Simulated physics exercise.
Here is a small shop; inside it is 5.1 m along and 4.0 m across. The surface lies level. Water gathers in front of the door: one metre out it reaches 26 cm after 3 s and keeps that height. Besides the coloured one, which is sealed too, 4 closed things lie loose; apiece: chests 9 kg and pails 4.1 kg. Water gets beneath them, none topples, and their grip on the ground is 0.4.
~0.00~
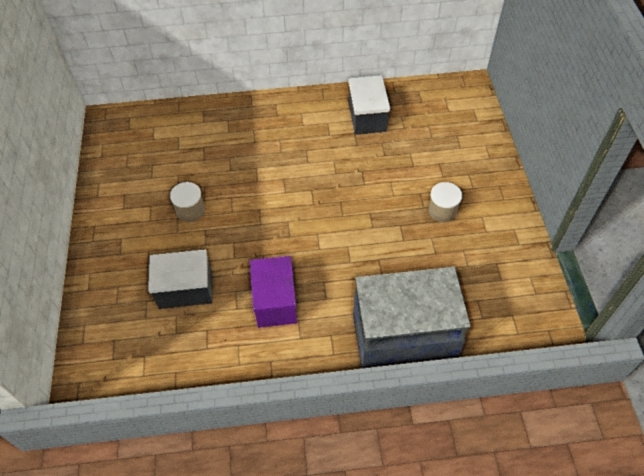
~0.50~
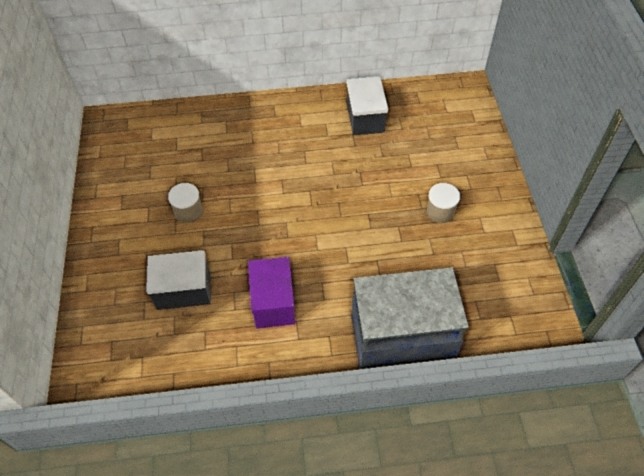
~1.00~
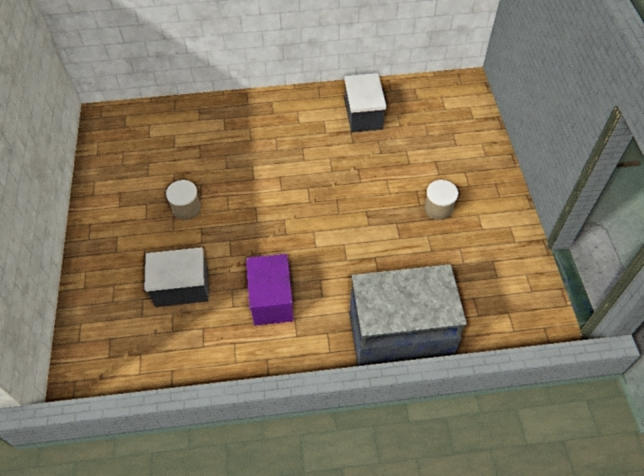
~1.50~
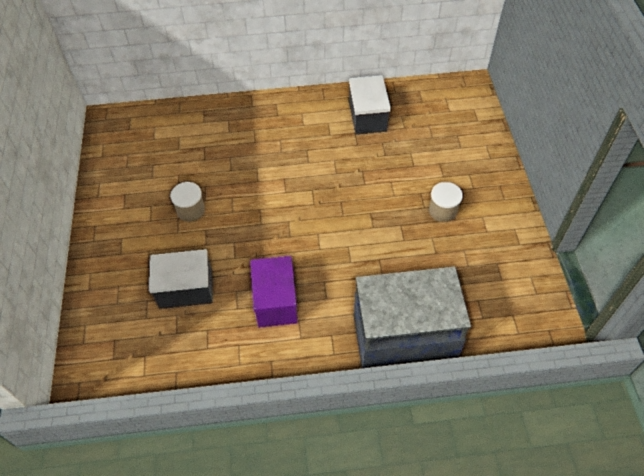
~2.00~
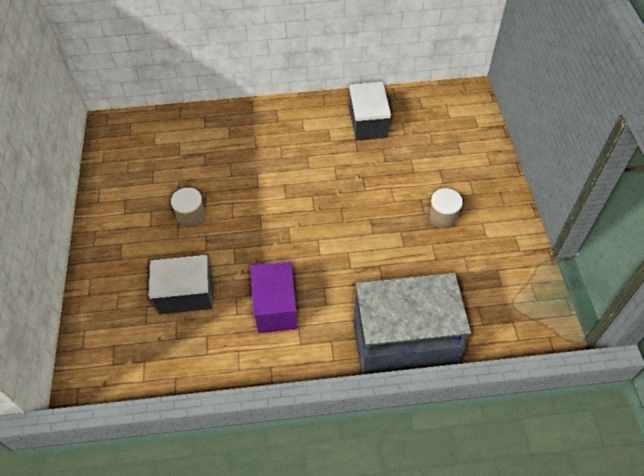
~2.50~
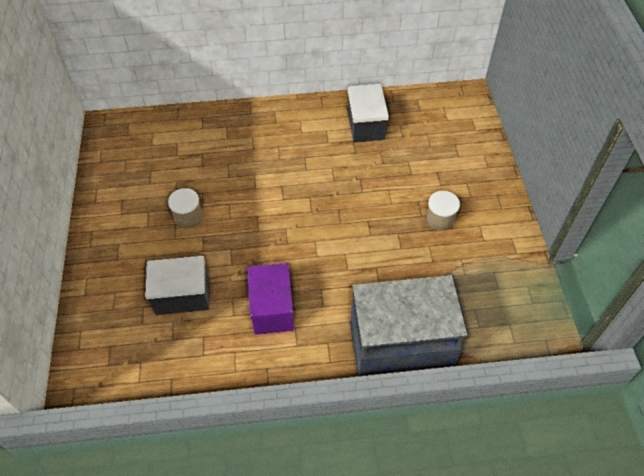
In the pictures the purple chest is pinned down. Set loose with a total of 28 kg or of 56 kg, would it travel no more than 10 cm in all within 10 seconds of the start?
Verdict: The lower weight is enough.
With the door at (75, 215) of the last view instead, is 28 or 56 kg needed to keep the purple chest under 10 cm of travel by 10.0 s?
Then the smaller load will do.
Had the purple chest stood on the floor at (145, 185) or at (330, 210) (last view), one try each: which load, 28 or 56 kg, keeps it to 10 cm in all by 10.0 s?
In that order: Either load holds; it takes the larger.
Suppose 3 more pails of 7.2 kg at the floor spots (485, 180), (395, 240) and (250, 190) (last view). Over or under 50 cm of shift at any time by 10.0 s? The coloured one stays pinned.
In that order: Short of it, more, more.
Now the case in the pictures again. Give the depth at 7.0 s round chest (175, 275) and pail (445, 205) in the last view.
Roughly 2 and 3 cm.
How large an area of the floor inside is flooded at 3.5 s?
Some 4.0 m2.
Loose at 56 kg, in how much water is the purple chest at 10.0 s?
About 4 cm.
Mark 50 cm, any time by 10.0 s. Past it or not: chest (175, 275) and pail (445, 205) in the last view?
In that order: Short of it, over.
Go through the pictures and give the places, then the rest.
The purple chest at (273, 282), on the bottom; 0.0 m2 under water; 0 of 5 have shifted, in the first frame.
The purple chest at (271, 283), on the bottom; water covers 0.0 m2; 0 of 5 have shifted, in the second frame.
The purple chest at (269, 280), on the bottom; 0.0 m2 under water; 0 of 5 have shifted, in the third frame.
The purple chest at (273, 282) rests on the ground; 0.0 m2 under water; 0 of 5 have shifted, in the fourth frame.
The purple chest at (273, 288) rests on the ground; water covers 0.3 m2; 0 of 5 have shifted, in the fifth frame.
The purple chest at (270, 289), on the bottom; 1.3 m2 under water; 0 of 5 have shifted, in the sixth frame.
After 3.5 s the purple chest would be 0 cm from its start with 28 kg and 0 cm from its start with 56 kg; 0 cm of water round it then.
After 4.5 s the purple chest would be 0 cm from its start with 28 kg and 0 cm from its start with 56 kg; 3 cm of water round it then.
After 7.0 s the purple chest would be 0 cm from its start with 28 kg and 0 cm from its start with 56 kg; 3 cm of water round it then.
After 10.0 s the purple chest would be 0 cm from its start with 28 kg and 0 cm from its start with 56 kg; 4 cm of water round it then.
